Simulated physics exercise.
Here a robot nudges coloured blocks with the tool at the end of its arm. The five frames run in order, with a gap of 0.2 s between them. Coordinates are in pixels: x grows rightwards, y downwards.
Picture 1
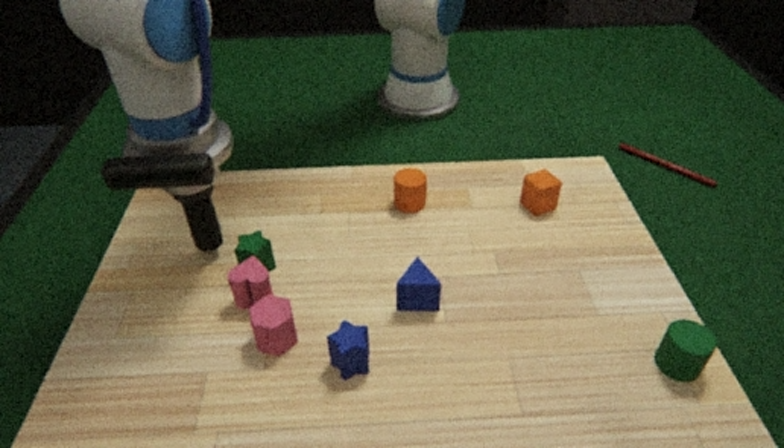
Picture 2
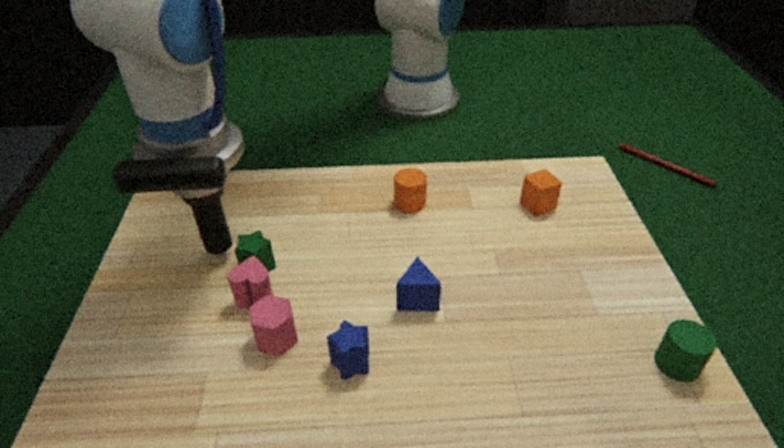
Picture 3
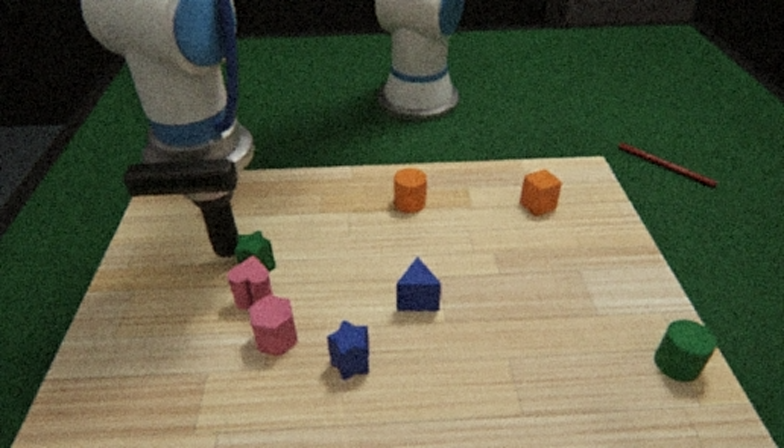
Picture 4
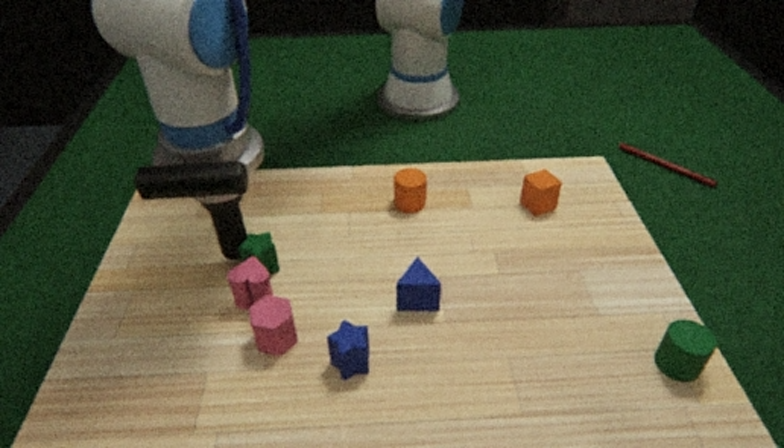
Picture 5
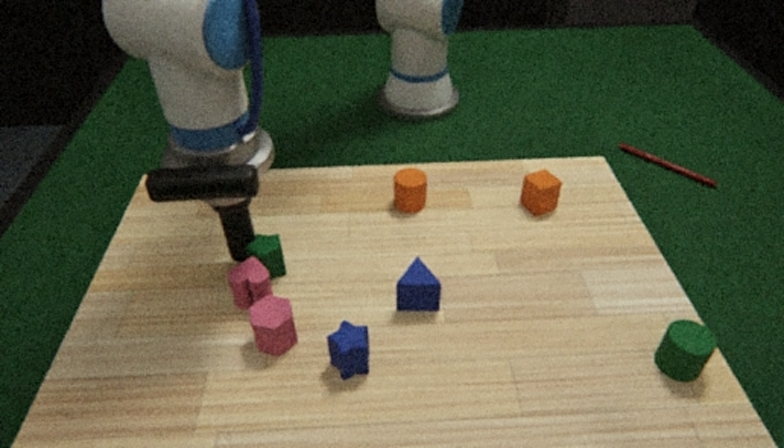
The robot arm on the left moved its black tool a short way right across the wooden board, then nudged the green star block slightly to the right, while the other coloured blocks stayed still.
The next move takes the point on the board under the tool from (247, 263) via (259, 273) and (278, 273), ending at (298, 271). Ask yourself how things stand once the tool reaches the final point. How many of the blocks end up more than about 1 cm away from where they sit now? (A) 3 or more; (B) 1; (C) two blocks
I choose B.
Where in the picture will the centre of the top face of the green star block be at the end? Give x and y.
I'd expect the centre of its top face to be at (319, 251).
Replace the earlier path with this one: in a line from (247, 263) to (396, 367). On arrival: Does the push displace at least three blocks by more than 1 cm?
My answer is yes.
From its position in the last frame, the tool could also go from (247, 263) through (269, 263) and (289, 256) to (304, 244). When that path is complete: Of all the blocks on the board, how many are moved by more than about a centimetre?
A single block is moved.
What follows on the original path. Halfway along, tool at (267, 265); green star block at (290, 251).
At the end, tool at (297, 261); pink heart block in place; green star block at (319, 251).
